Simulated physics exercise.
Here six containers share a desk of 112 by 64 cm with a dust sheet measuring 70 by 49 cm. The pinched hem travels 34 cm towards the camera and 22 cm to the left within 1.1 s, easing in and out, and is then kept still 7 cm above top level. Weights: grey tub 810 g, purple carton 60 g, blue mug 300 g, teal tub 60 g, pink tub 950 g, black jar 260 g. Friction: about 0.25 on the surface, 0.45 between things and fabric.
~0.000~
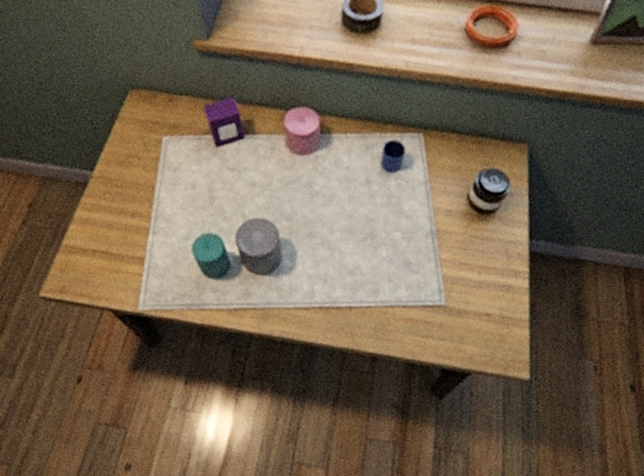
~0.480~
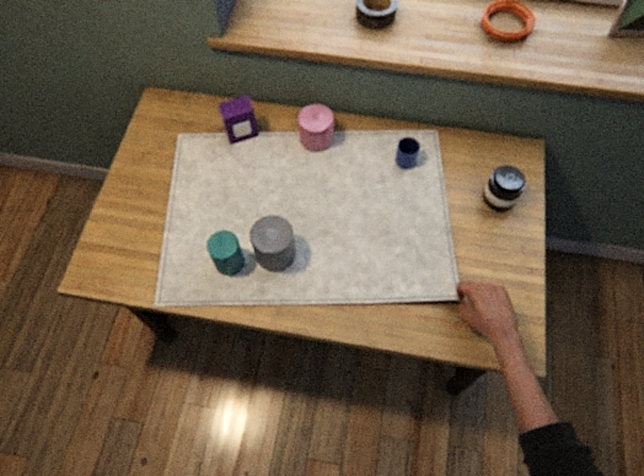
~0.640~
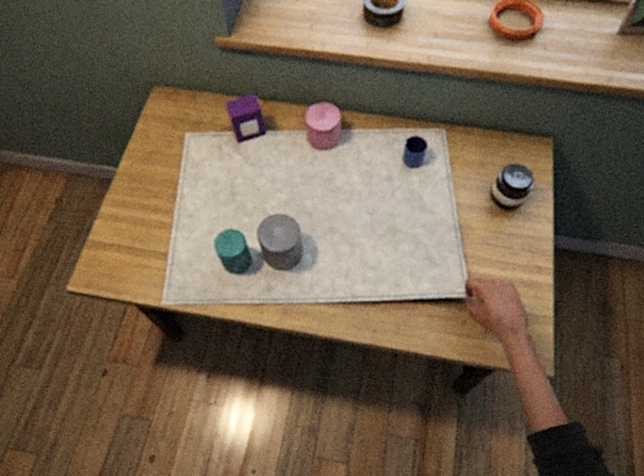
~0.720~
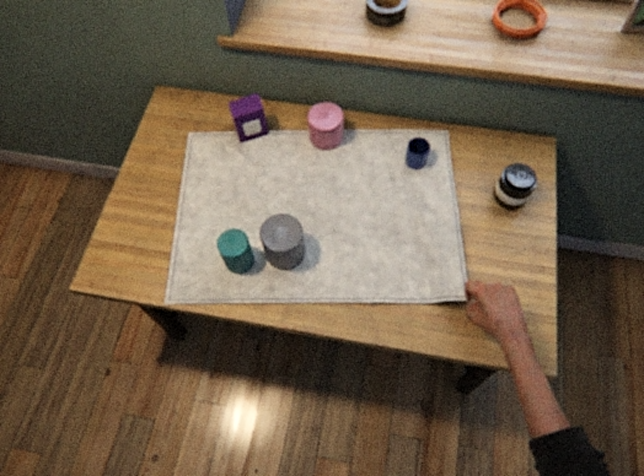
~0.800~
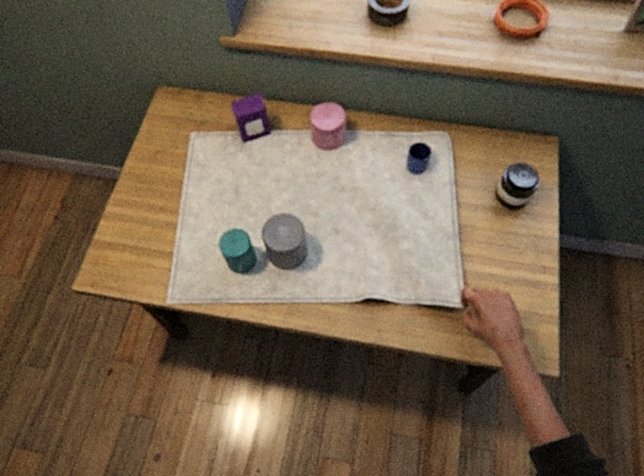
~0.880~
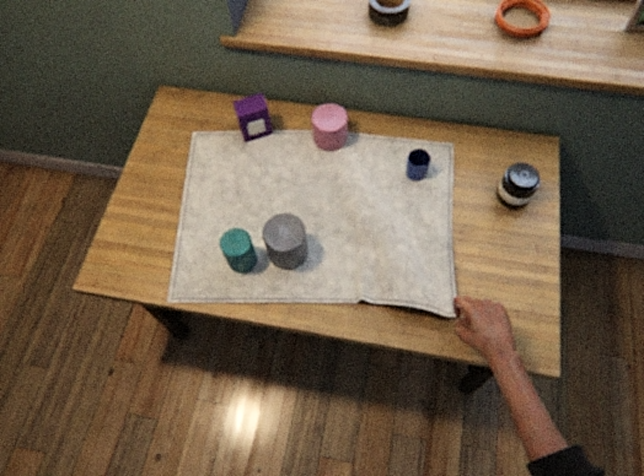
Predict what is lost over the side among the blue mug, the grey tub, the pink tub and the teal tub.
In order: The blue mug keeps to the top; the grey tub stays on; the pink tub stays on; the teal tub remains up there.
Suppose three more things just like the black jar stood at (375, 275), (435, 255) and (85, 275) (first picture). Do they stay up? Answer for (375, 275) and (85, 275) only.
In that order: Falls off, remains.
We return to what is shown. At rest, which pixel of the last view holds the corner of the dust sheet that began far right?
Near (478, 284).
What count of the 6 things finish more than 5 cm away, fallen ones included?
I count 4.
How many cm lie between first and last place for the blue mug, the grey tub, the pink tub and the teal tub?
About: Blue mug 35 cm, grey tub 8 cm, pink tub 25 cm, teal tub 2 cm.
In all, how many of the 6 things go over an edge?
0 of them.
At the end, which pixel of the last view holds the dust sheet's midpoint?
Near (314, 244).
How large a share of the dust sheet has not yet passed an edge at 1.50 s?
About 90 per cent.
By 1.1 s, 100 % of the dust sheet is still over the top; blue mug 12 cm off its start, pink tub 5 cm off its start, purple carton 3 cm off its start.
By 1.3 s, 95 % of the dust sheet is still over the top; blue mug 23 cm off its start, pink tub 12 cm off its start, grey tub 3 cm off its start.
By 1.5 s, 90 % of the dust sheet is still over the top; blue mug 32 cm off its start at (419, 260), pink tub 20 cm off its start at (360, 178), grey tub 7 cm off its start at (268, 257).
By 1.7 s, 85 % of the dust sheet is still over the top; blue mug 37 cm off its start, pink tub 26 cm off its start, grey tub 8 cm off its start.
By 3.3 s, 85 % of the dust sheet is still over the top; blue mug 37 cm off its start at (420, 282), pink tub 26 cm off its start at (368, 199), grey tub 8 cm off its start at (264, 262), teal tub 2 cm off its start at (237, 236).
